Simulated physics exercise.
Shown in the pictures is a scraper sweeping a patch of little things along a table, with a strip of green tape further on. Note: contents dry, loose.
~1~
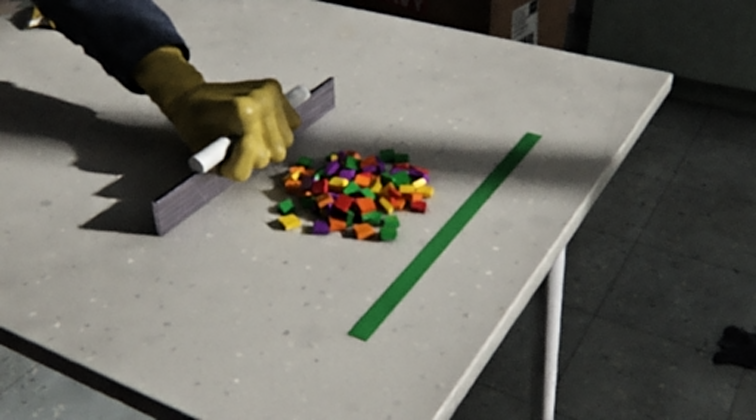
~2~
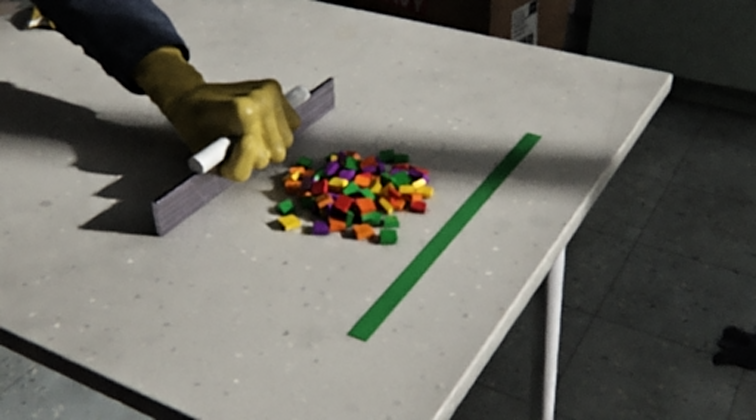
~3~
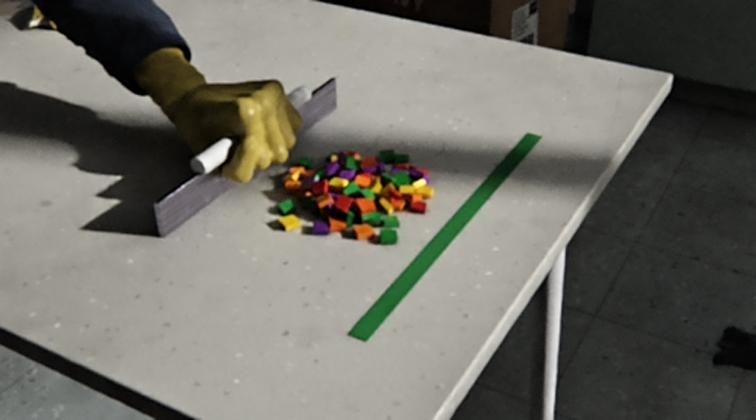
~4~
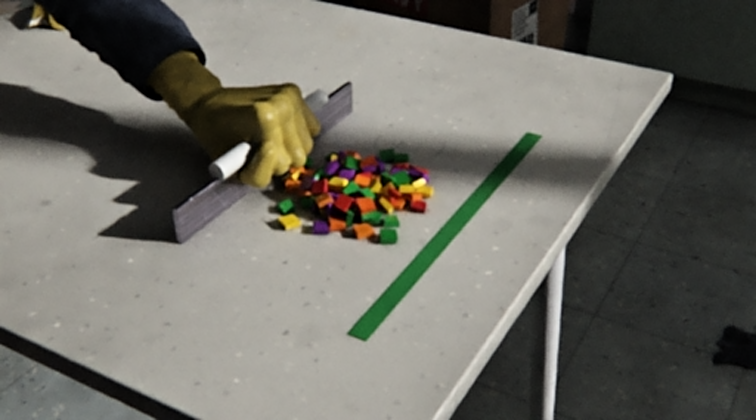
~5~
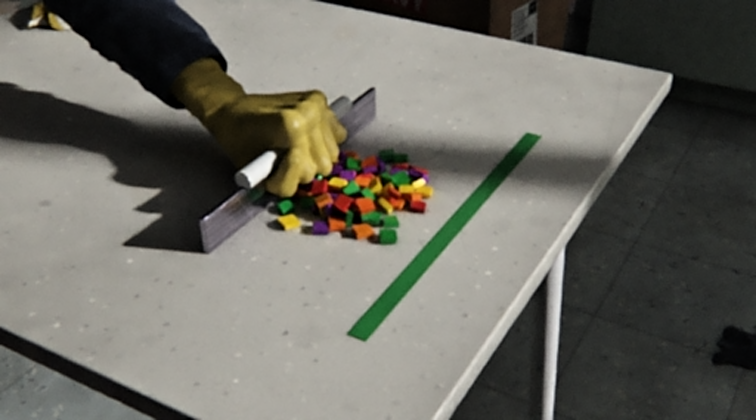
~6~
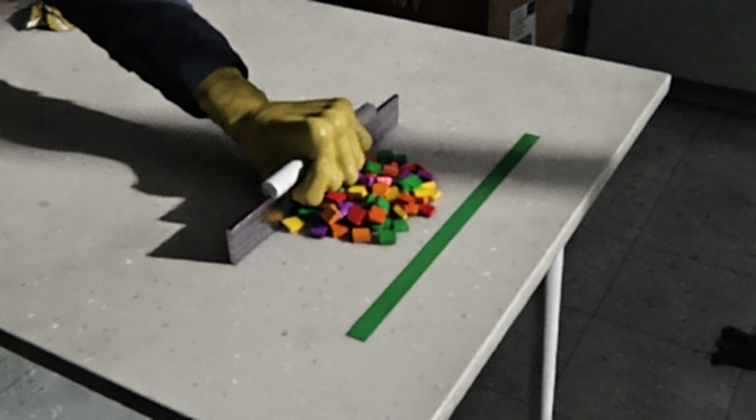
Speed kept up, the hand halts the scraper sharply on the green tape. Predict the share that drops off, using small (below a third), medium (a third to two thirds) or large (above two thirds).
Small.
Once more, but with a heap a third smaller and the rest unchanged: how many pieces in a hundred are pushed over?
Around 0 percent.
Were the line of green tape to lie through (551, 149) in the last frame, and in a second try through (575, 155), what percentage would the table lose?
Roughly 50 % and 80 %.
Soon after the last picture, scraper still moving, near (396, 174); heap all on the table, its front near (499, 228).
A little later, scraper stopped at the green tape; heap a small part over the edge.
At rest, scraper stopped at the green tape; heap a small part over the edge.
